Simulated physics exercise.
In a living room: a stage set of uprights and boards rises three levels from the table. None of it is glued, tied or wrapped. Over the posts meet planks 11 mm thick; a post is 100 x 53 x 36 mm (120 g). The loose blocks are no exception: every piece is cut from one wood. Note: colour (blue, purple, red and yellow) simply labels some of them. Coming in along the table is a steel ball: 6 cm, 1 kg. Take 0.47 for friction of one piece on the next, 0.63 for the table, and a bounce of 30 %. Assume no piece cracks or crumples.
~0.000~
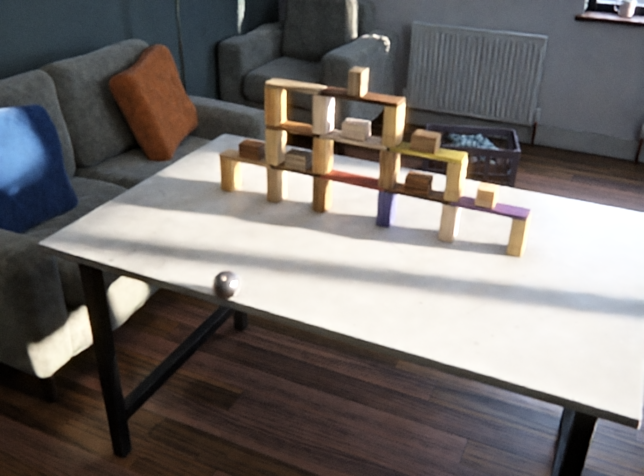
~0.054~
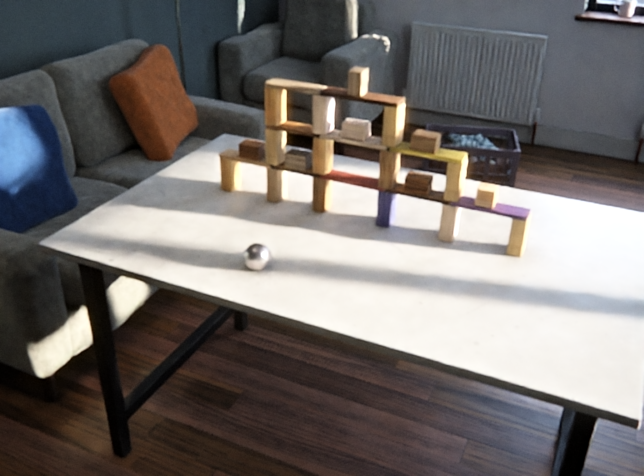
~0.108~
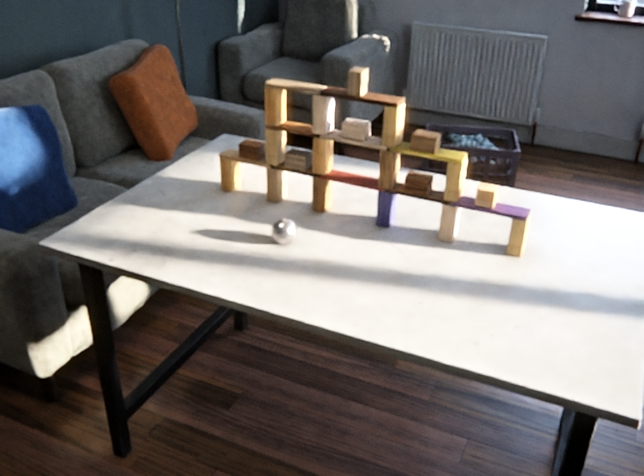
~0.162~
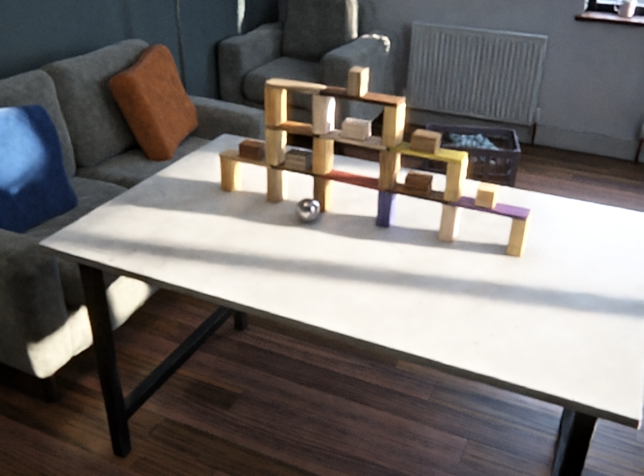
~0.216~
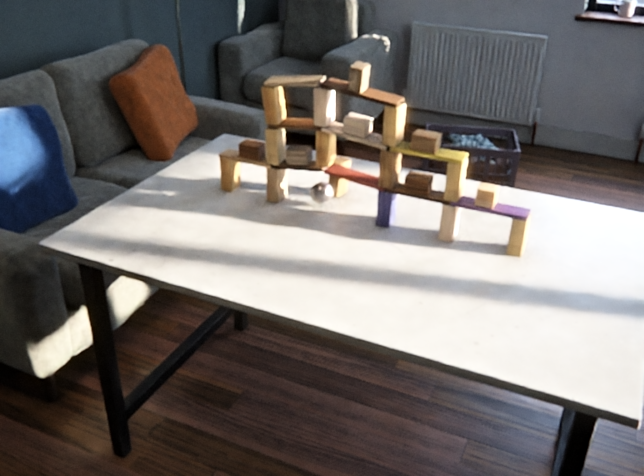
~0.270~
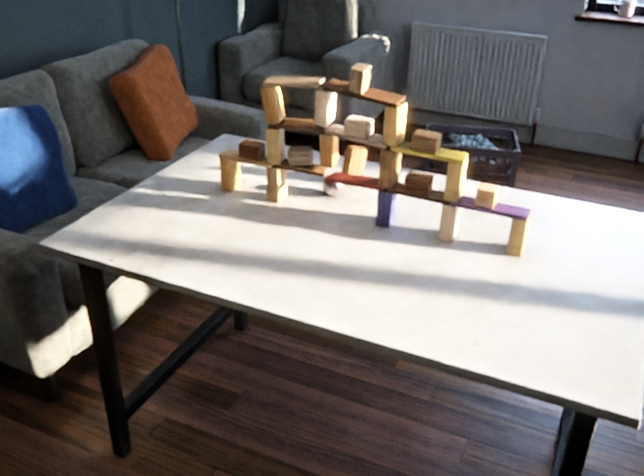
A steel ball rolled across the white table into a three-level wooden block structure, knocking a post out of place underneath, and the boards and blocks around it shifted and tilted.
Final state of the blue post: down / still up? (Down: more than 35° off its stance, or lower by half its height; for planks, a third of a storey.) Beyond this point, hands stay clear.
It is still up.
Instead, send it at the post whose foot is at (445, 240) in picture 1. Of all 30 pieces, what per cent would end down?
40 percent.
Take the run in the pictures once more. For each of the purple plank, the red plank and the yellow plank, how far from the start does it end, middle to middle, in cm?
Purple 0, red 6, yellow 22.
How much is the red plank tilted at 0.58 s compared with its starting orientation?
Something like 30°, more or less.
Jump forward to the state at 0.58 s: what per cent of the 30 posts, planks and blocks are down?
It's 45 percent at that point.
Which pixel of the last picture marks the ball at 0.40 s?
Around (357, 162).
Around 0.40 s, ball still moving; 12 of the 30 pieces down; blue post unmoved; red plank tipped 36°, 45 mm lower.
Around 0.58 s, ball still moving; 13 of the 30 pieces down; blue post unmoved; red plank tipped 34°, 50 mm lower.
Around 1.02 s, ball still moving; 23 of the 30 pieces down; blue post unmoved; yellow plank tipped 59°, 28 mm lower.
Finally (1.7 s), ball rolling away; 23 of the 30 pieces down; blue post unmoved; yellow plank on its side; red plank tipped 34°, 50 mm lower. Seen by the last camera, middles, blue post near (388, 206), yellow plank near (452, 236).
